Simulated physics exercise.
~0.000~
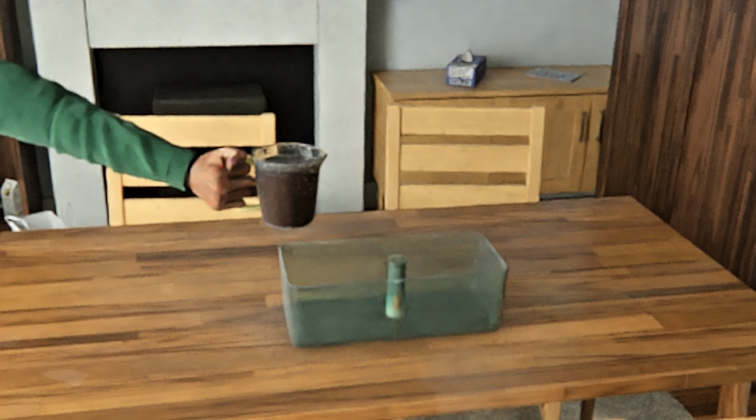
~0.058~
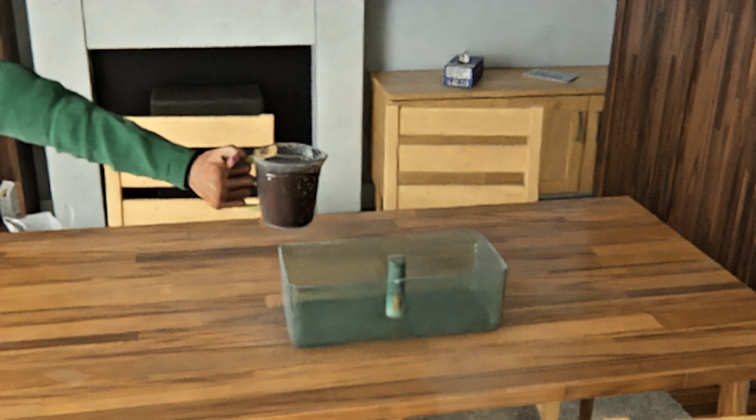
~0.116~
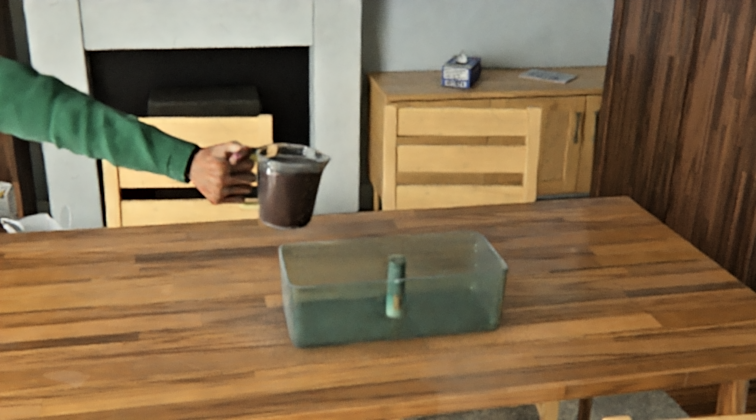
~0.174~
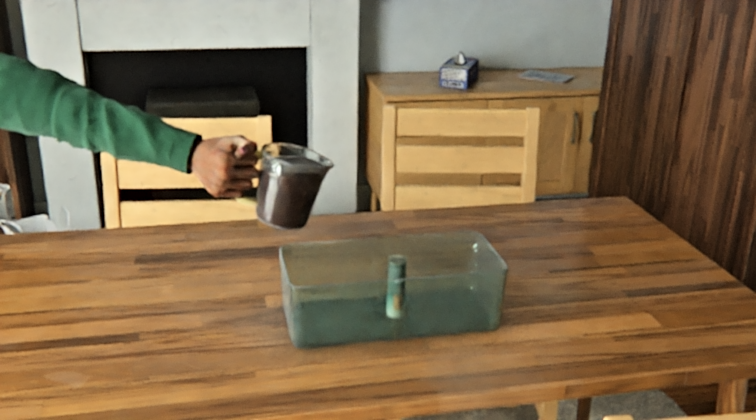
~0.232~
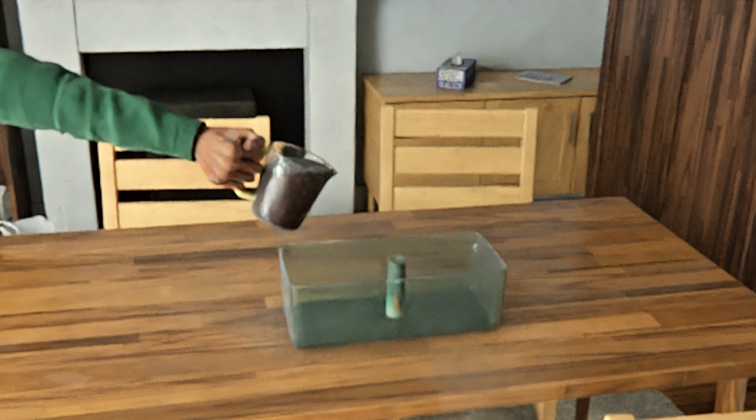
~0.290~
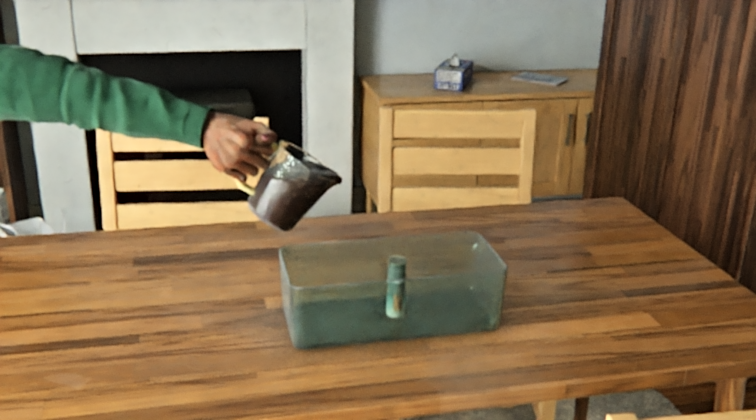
A hand in a green sleeve tilts a jug of dark liquid rightward above a clear basin.
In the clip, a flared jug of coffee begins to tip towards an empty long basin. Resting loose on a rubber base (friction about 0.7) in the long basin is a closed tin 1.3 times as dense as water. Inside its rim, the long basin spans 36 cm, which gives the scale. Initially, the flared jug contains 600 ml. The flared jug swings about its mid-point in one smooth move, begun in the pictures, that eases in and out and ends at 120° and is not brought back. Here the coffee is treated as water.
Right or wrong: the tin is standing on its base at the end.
Right, it is standing.
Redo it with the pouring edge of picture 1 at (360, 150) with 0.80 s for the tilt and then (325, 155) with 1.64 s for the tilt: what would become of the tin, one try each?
Run one: It tumbles. Run two: It does not tip.
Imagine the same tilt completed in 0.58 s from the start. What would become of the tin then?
In that case the tin stays vertical.
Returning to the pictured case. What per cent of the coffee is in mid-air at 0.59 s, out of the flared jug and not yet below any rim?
It comes to roughly 28 per cent.
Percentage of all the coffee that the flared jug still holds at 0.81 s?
2 %.
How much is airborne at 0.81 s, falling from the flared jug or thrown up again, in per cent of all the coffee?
Close to 6 %.
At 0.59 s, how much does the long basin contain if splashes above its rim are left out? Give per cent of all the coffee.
Around 30%.
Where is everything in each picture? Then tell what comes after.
In the first picture, it leans 0°; its right rim is at (327, 153); the coffee meets the walls at (256, 164) and (319, 162); the long basin's rim runs from (284, 266) to (494, 251); the tin's top is at (397, 261).
In the second picture, it leans 2°; its right rim is at (328, 155); the coffee meets the walls at (256, 164) and (319, 162).
In the third picture, it leans 6°; its right rim is at (331, 158); the coffee meets the walls at (258, 164) and (321, 164).
In the fourth picture, it leans 13°; its right rim is at (334, 163); the coffee meets the walls at (262, 165) and (326, 165).
In the fifth picture, it leans 23°; its right rim is at (337, 171); the coffee meets the walls at (263, 169) and (332, 167).
In the sixth picture, it leans 35°; its right rim is at (339, 182); the coffee meets the walls at (260, 178) and (336, 176); 2 per cent is over the edge.
After 0.59 s the tilt is 101° and 42 per cent is still to pour; the tin stands where it began.
After 0.81 s the tilt is 120° and 2 per cent is still to pour; the tin stands where it began.
After 1.05 s the tilt is 120° and 0 per cent is still to pour; the tin stands where it began.
After 1.30 s the tilt is 120° and 0 per cent is still to pour; the tin stands where it began.
In the end the tin stands where it began.
